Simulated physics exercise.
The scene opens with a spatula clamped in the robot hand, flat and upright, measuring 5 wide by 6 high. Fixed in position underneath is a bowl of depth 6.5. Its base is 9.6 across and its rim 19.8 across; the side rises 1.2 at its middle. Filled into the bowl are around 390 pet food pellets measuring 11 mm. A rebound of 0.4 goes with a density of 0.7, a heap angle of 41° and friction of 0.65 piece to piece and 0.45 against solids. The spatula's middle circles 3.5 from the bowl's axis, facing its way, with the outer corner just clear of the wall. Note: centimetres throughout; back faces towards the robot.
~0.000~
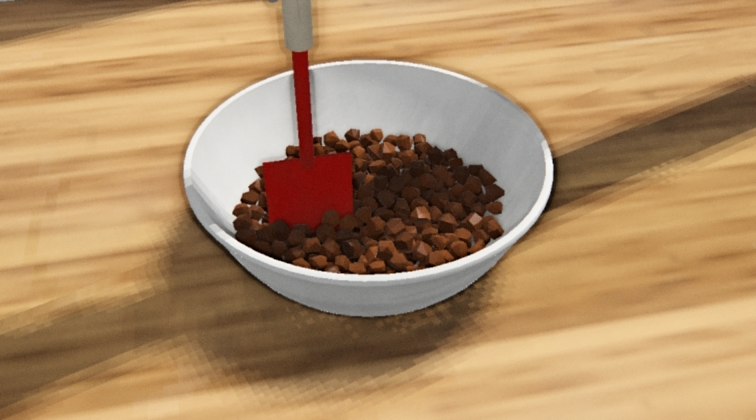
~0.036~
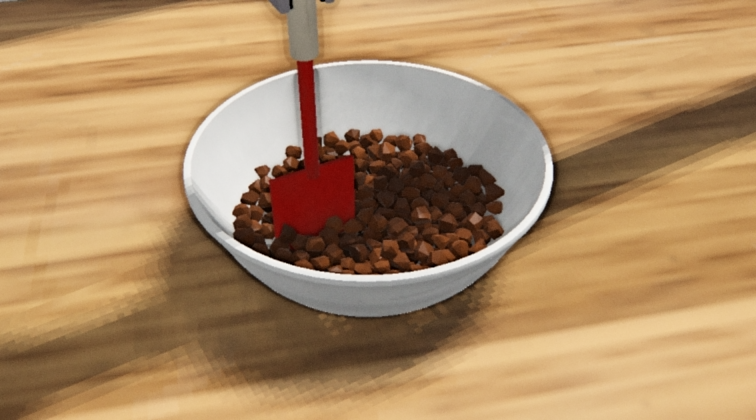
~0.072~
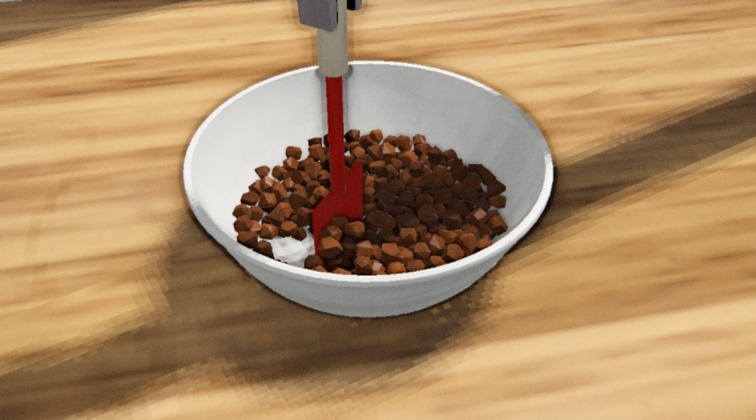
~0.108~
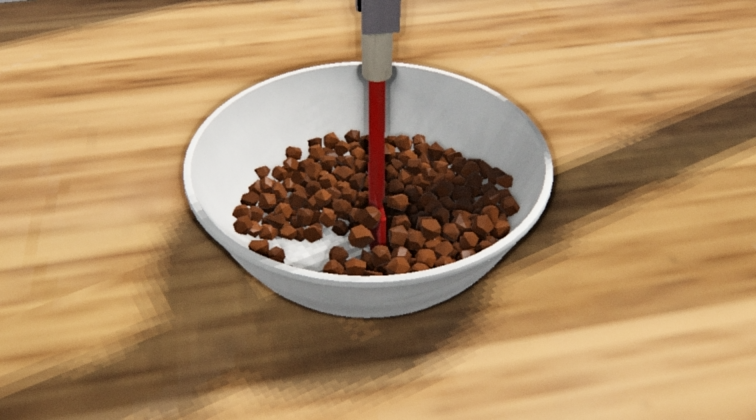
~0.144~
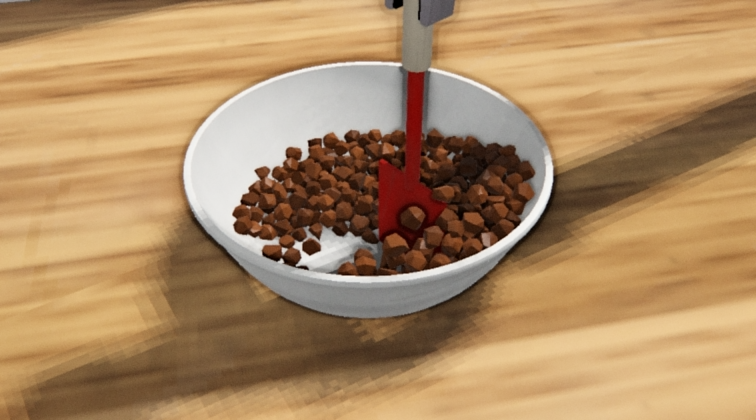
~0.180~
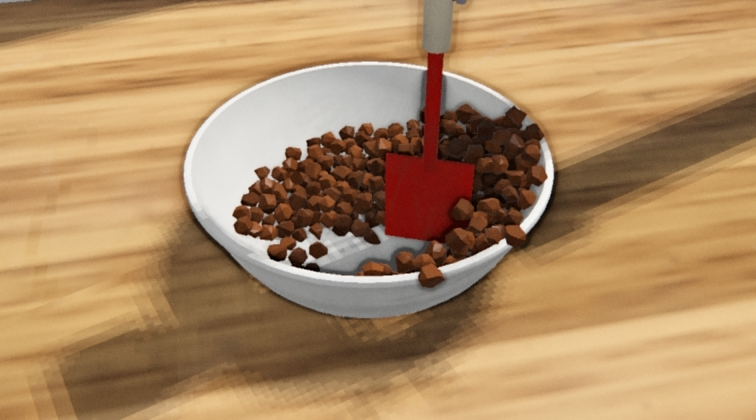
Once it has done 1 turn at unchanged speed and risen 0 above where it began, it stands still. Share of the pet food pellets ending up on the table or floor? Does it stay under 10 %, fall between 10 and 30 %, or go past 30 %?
It falls between 10 and 30 %.
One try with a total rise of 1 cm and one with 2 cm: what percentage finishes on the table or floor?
Around 15 percent, then 15 percent.
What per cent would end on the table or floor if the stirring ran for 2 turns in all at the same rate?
It would be around 25 percent.
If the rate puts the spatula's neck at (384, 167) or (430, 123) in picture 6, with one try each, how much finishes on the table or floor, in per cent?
Well, about 0 percent the first time and about 25 percent the second.
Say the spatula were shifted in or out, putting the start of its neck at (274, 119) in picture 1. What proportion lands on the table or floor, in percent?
I'd say around 35 per cent.
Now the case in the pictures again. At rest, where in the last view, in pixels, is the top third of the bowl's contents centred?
Centre of top third: Approx. (298, 242).
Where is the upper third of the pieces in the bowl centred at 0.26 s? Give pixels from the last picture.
The top third is centred near (405, 108) in the last picture.
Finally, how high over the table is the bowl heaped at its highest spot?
Roughly 6.5 centimetres.
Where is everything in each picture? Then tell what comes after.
In the first frame, the spatula neck at (306, 136), 0° round; upper third of the load around (379, 198), from x 245 to 495, top at y 135; 392 in the bowl.
In the second frame, the spatula neck at (310, 146), 16° round; upper third of the load around (379, 204), from x 240 to 495, top at y 135.
In the third frame, the spatula neck at (337, 163), 51° round; upper third of the load around (387, 226), from x 245 to 500, top at y 135.
In the fourth frame, the spatula neck at (377, 167), 86° round; upper third of the load around (423, 230), from x 245 to 510, top at y 135.
In the fifth frame, the spatula neck at (413, 157), 121° round; upper third of the load around (463, 209), from x 245 to 525, top at y 135; 391 in the bowl, 1 in flight or on the tool.
In the sixth frame, the spatula neck at (431, 138), 155° round; upper third of the load around (478, 173), from x 245 to 535, top at y 115; 389 in the bowl, 3 in flight or on the tool.
After 0.26 s, 230° round, highest piece 10 above the table; 371 in the bowl, 2 on the table or floor, 19 in flight or on the tool.
After 0.33 s, 303° round, highest piece 10 above the table; 351 in the bowl, 12 on the table or floor, 29 in flight or on the tool.
After 0.57 s, 0° round, highest piece 7 above the table; 333 in the bowl, 59 on the table or floor.
After 1.27 s, 0° round, highest piece 7 above the table; 333 in the bowl, 59 on the table or floor.
In the end, 333 in the bowl, 59 on the table or floor. That is 15 % on the table or floor.
